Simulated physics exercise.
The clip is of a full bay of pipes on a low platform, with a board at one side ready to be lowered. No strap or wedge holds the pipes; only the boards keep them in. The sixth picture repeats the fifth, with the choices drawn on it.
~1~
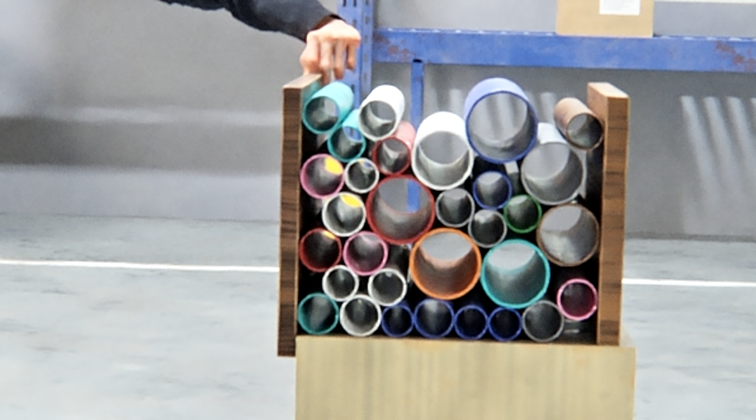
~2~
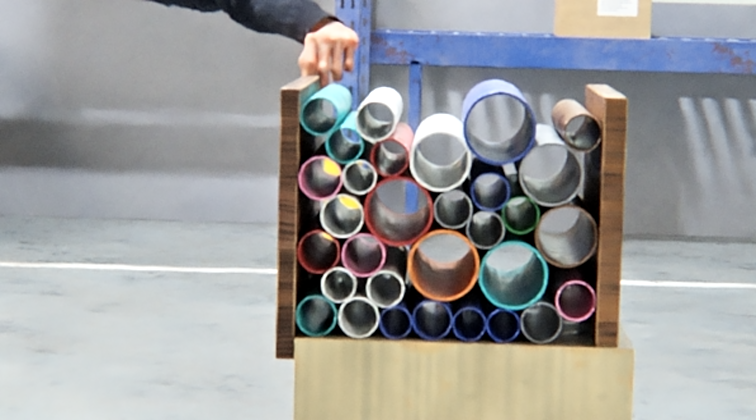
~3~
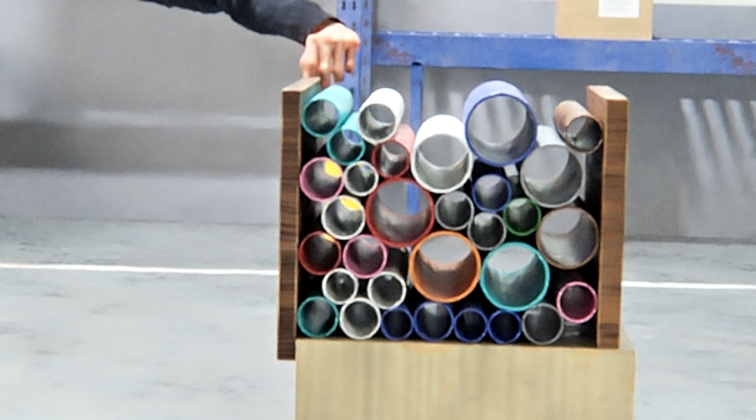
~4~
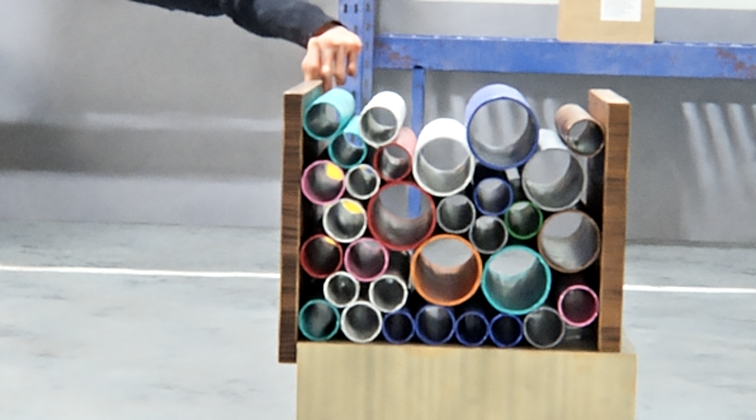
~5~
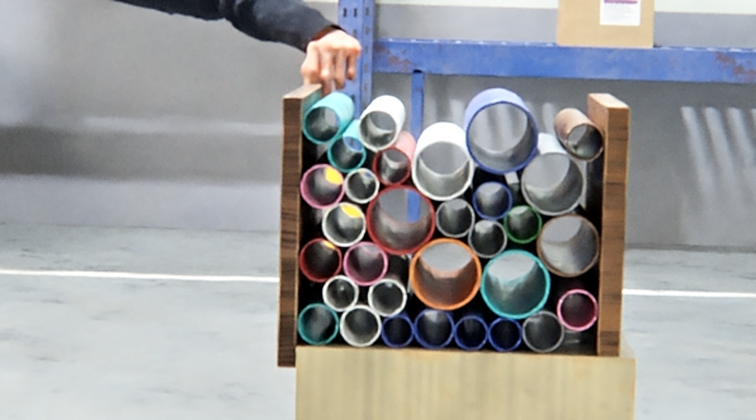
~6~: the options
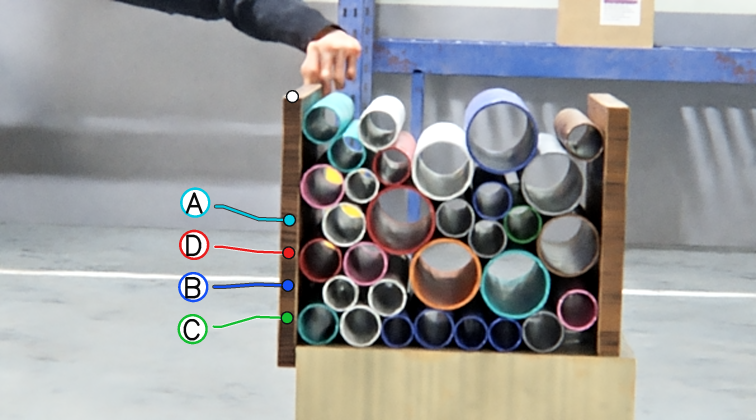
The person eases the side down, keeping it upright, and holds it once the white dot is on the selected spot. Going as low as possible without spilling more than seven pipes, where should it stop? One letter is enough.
It can be let down to B.
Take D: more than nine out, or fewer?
Fewer than nine.
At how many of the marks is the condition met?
The number is three.
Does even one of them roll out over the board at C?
Yes.
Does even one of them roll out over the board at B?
At B: Yes.
On the copy, A at (290, 220); B at (288, 285); C at (287, 317); D at (289, 253); the white dot at (292, 96).
On B. First, top of the board (301, 178).
Then, top of the board (299, 269).
Finally, top of the board (299, 284), about four out over the board.
By contrast, A one out over the board; C eight out over the board; D about four out over the board.
